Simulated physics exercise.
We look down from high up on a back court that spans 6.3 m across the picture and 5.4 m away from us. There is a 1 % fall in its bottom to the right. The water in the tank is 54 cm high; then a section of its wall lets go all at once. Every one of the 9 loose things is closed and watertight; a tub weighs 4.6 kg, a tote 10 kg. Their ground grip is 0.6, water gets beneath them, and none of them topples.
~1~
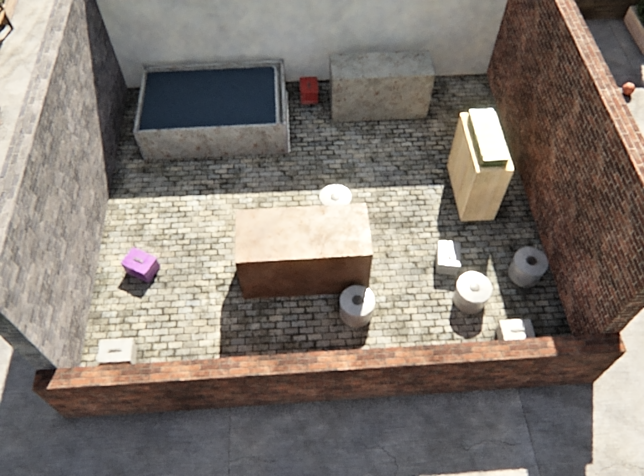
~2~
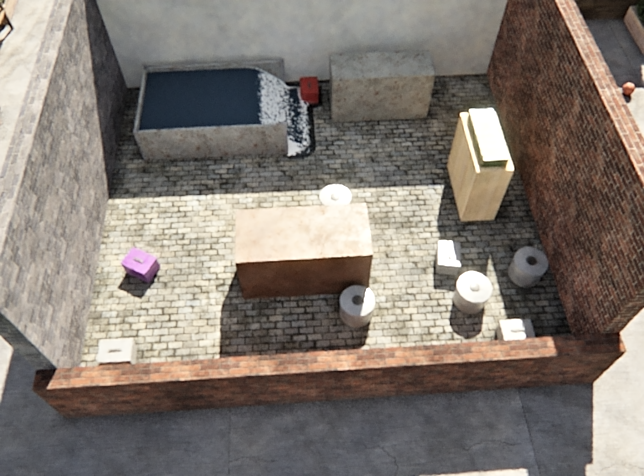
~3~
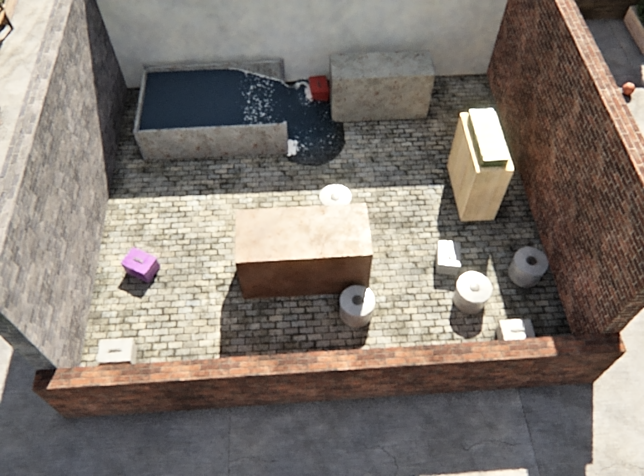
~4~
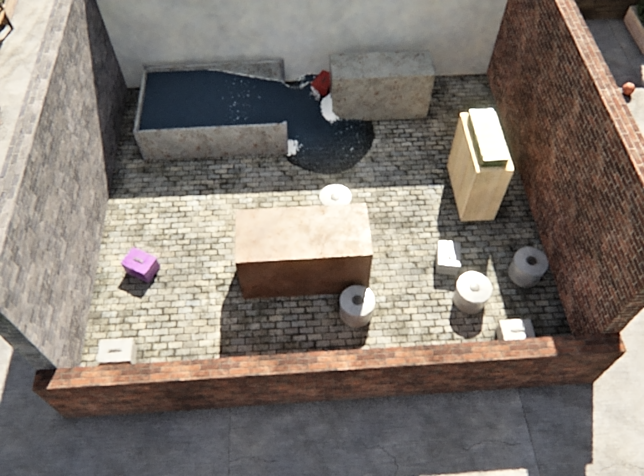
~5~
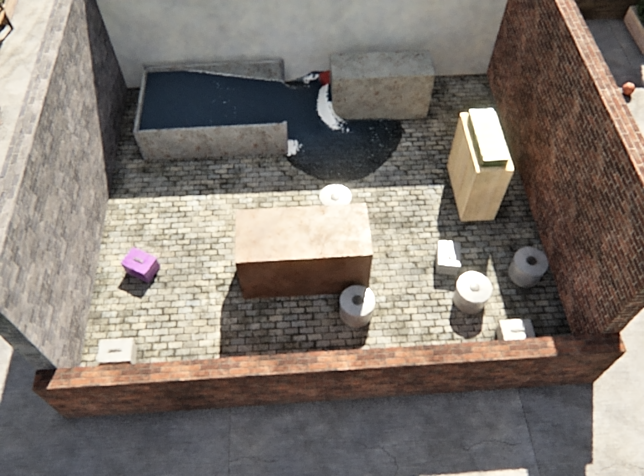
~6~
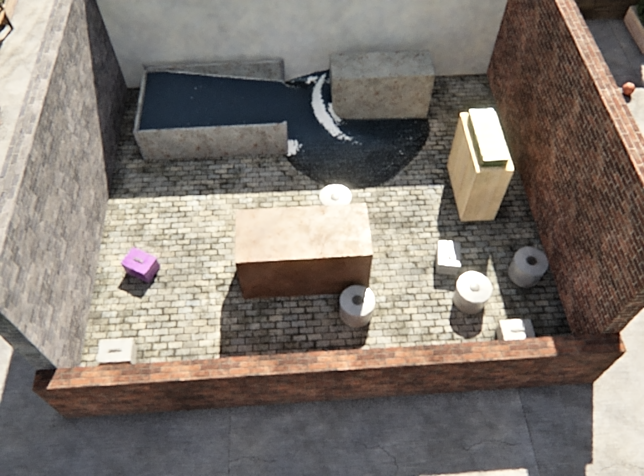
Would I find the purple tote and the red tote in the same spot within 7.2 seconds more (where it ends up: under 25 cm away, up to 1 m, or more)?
In the end the purple tote should not go anywhere much, the red tote should get washed far off.
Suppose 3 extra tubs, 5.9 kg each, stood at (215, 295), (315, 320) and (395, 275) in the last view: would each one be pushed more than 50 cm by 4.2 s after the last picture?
First inside the limit, then inside the limit, then outside the limit.
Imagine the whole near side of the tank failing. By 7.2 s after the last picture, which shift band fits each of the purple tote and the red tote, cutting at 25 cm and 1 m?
Under that change the purple tote would be borne far and the red tote would sit tight.
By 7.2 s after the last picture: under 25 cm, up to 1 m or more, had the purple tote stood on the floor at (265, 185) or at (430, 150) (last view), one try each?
Run 1: It remains nearly still. Run 2: It is pushed far off.
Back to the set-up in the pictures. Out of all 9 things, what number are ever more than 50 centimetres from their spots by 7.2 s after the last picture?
By my tally, 7.
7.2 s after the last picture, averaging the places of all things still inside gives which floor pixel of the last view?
The centre sits near (289, 285).
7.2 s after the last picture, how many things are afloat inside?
It comes to 4 of them.
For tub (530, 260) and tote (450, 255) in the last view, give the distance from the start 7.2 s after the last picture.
80 cm and 250 cm, respectively.
Then, 0.9 s after the last picture the purple tote is near (139, 260), 0.0 m from its start, aground; the red tote is near (434, 74), 2.2 m from its start, aground; 0 afloat.
Then, 2.8 s after the last picture the purple tote is near (139, 260), 0.0 m from its start, aground; the red tote is near (438, 107), 2.2 m from its start, afloat; 4 afloat.
Then, 4.8 s after the last picture the purple tote is near (139, 260), 0.0 m from its start, aground; the red tote is near (435, 115), 2.2 m from its start, aground; 4 afloat.
Then, 7.2 s after the last picture the purple tote is near (139, 260), 0.0 m from its start, aground; the red tote is near (435, 115), 2.2 m from its start, aground; 4 afloat.
